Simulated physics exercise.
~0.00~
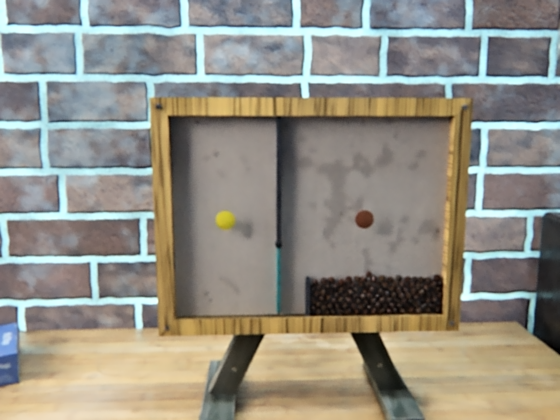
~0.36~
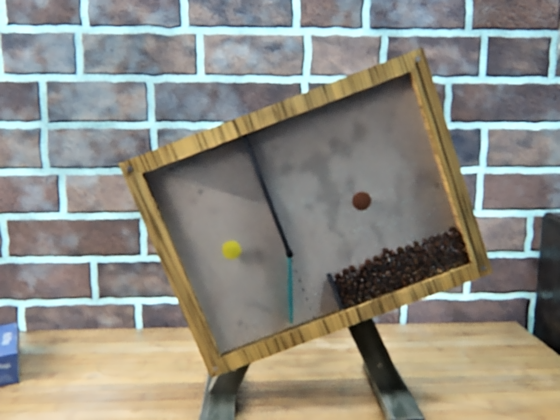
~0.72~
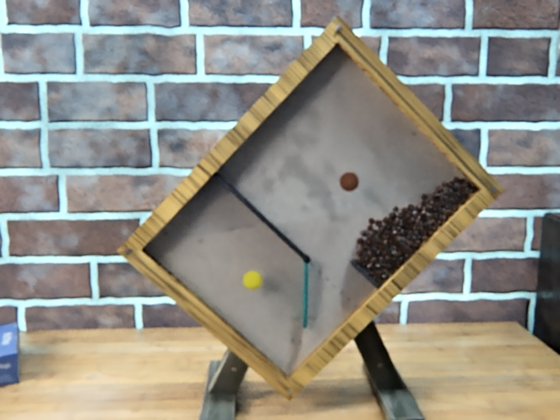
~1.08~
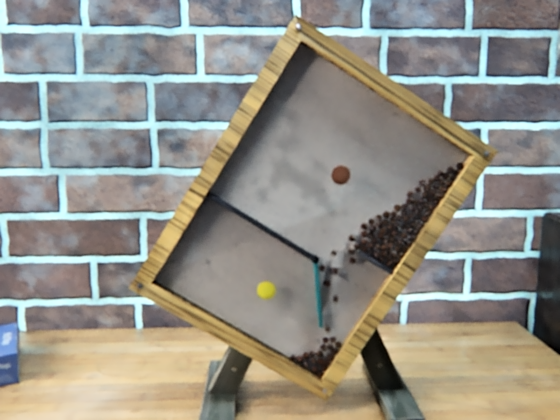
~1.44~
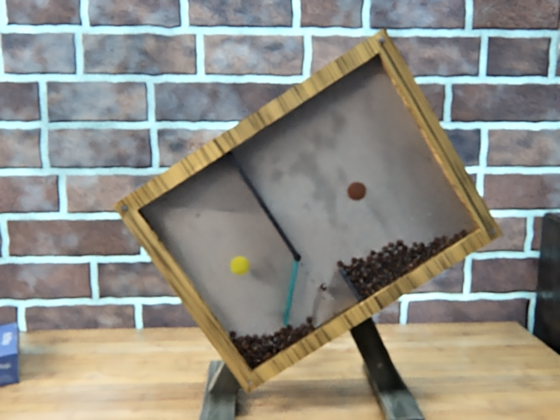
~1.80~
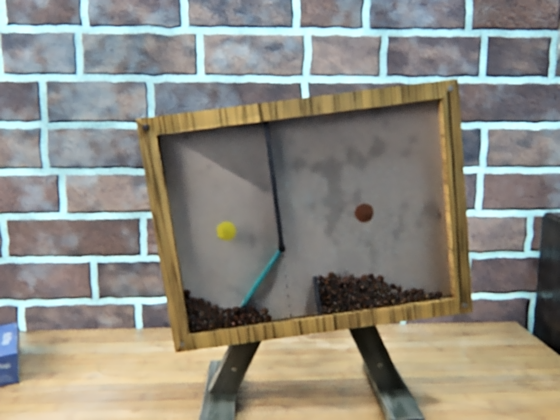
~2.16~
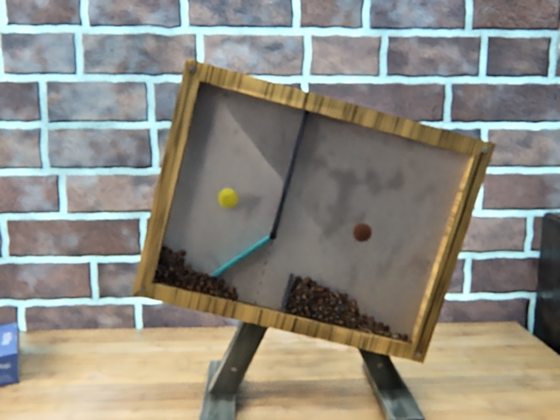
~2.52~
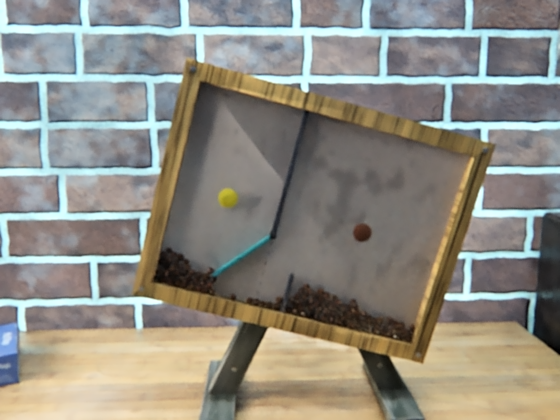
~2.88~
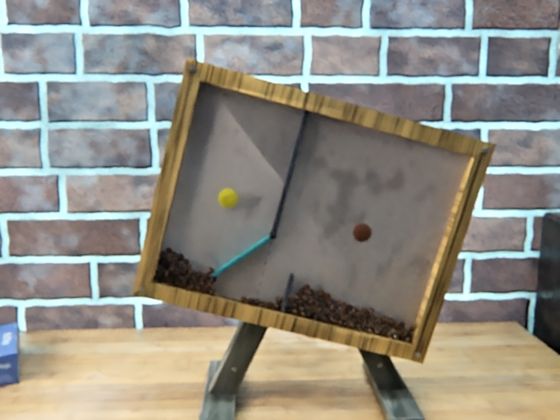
A wood-framed box of dark beads tips anticlockwise, spilling some past a turquoise flap, then swings back to rest tilted slightly clockwise.
